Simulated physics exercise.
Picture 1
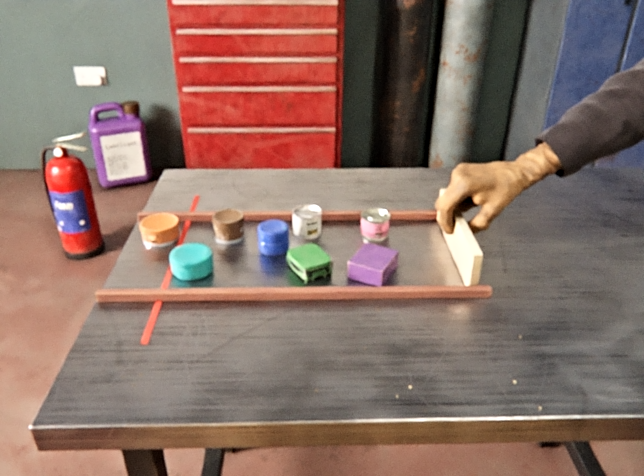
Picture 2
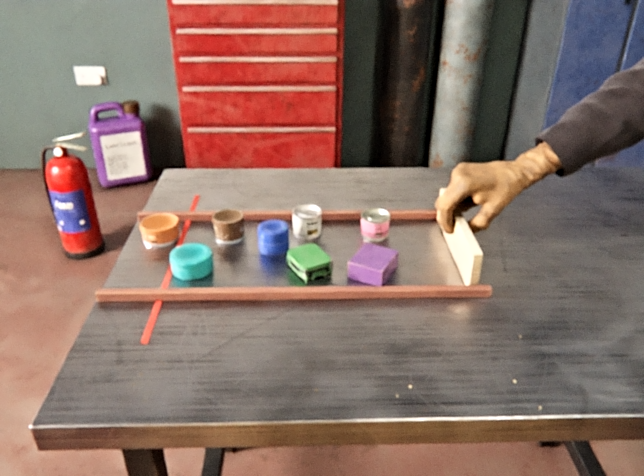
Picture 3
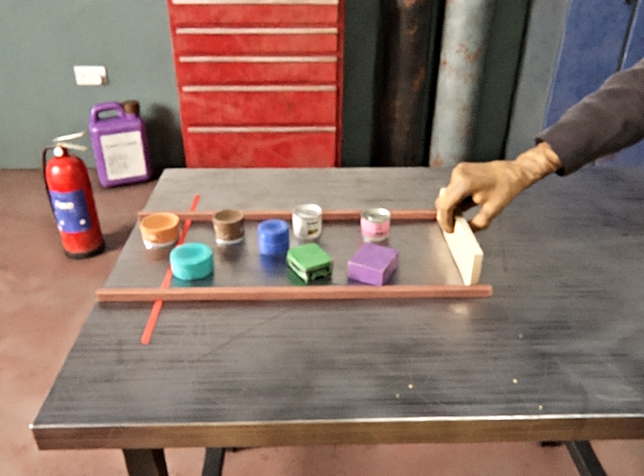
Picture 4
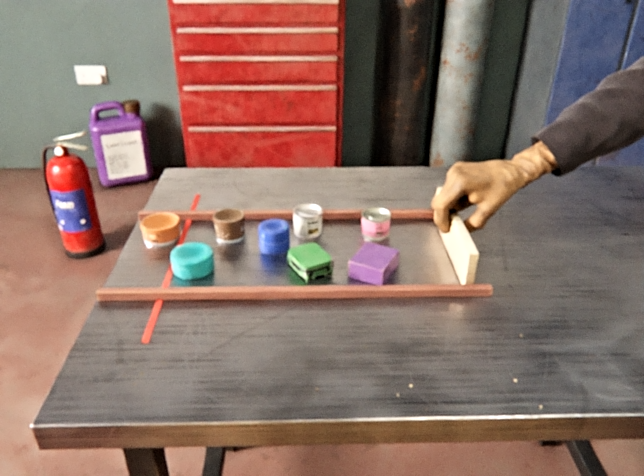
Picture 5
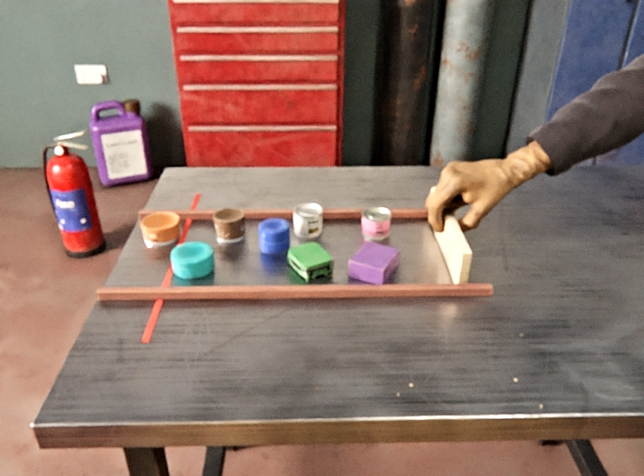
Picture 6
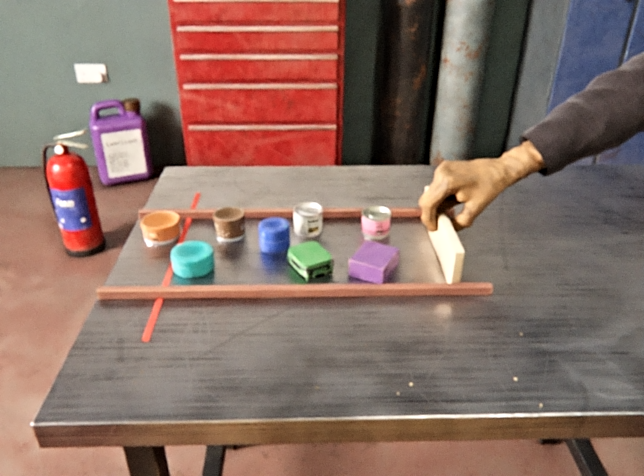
A gloved hand grips a pale wooden board on a dark metal workbench, seen from the front and slightly above in a workshop with red drawers, a fire extinguisher and a purple jug behind. Between two reddish rails sit orange, brown, turquoise, blue, silvery, green and purple items, with red tape crossing at left. The hand holds nearly still, then slides the board slightly left while the items and view stay practically unchanged.
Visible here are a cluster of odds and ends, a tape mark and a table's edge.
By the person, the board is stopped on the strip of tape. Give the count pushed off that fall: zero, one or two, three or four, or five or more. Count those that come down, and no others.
I predict that one of them or two will leave the table.
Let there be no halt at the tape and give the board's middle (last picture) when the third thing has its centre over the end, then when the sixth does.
The middle sits near (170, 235) at the first moment and near (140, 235) at the second.
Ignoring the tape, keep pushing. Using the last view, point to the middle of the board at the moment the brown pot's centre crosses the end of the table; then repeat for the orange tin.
Brown pot: (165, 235); orange tin: (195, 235).
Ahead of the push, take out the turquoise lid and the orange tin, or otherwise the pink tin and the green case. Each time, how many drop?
The count is 0 in the first case and 1 in the second.
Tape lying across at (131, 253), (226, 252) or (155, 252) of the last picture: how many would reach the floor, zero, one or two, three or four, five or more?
At least five; zero; at least five.
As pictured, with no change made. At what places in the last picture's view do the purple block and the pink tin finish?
Taking them in turn, first comes (149, 269), then (169, 225).
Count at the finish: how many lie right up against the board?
The count comes out at 3.
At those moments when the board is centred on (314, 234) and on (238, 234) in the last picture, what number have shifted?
I make it 4 at the first spot and 8 at the other.
Soon after, none off yet; orange tin at rest near (161, 227); turquoise lid at rest near (193, 259); brown pot at rest near (230, 224).
Then, none off yet; orange tin at rest near (161, 227); turquoise lid at rest near (193, 259); brown pot moved a little near (219, 224).
Further on, none off yet; orange tin moved a little near (146, 229); turquoise lid moved well along near (124, 260); brown pot moved well along near (178, 230).
At rest, the number that fall off is one or two; fallen, turquoise lid and orange tin.
